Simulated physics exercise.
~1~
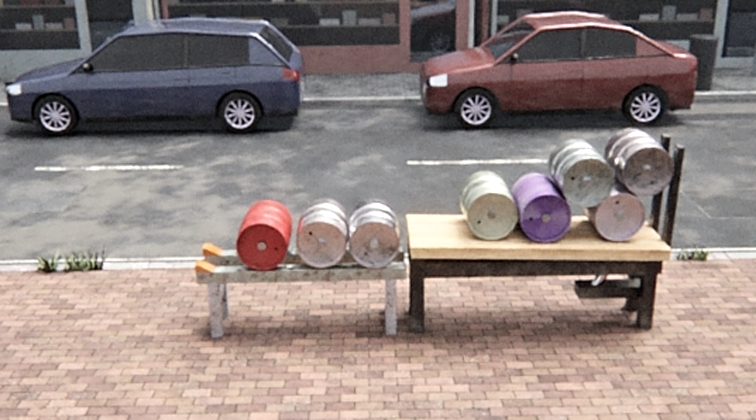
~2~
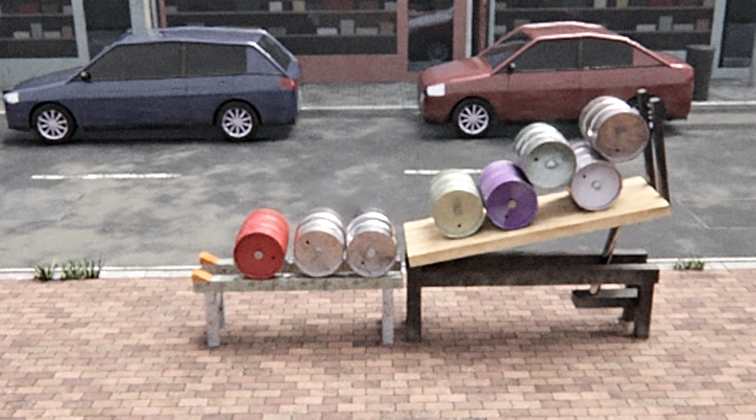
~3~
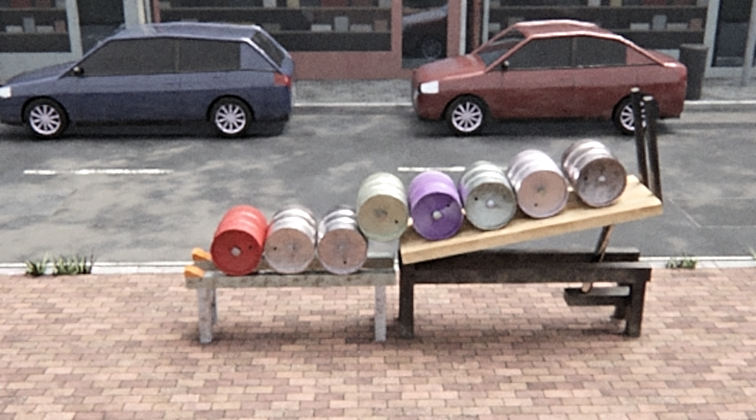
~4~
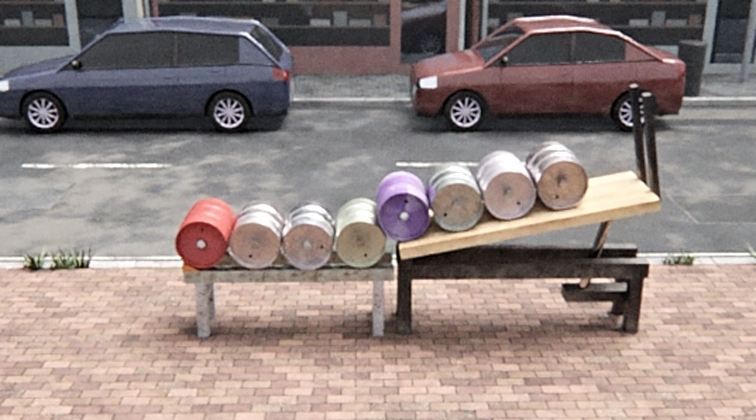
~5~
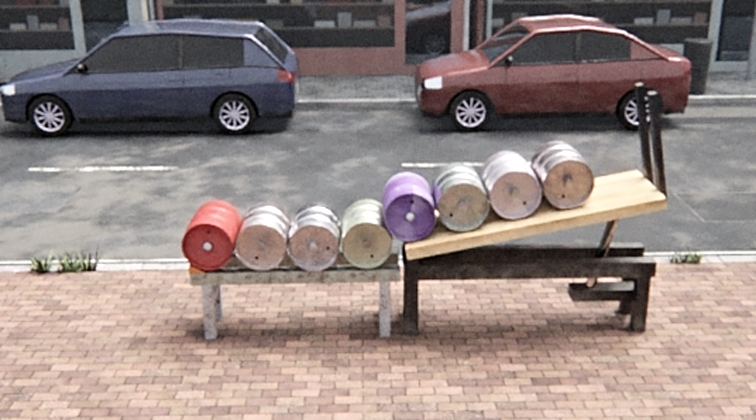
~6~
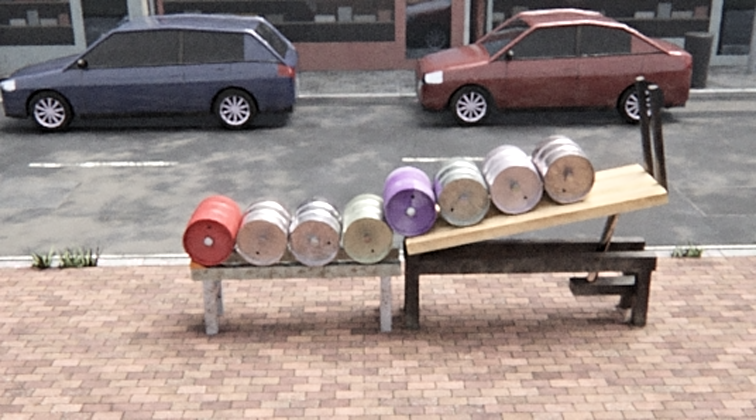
A wooden deck loaded with metal kegs tilted up on its right side, sending them rolling left, and one pale keg dropped onto the lower rack, nudging the red keg to its left end, where everything settled with the purple one still on the slope.
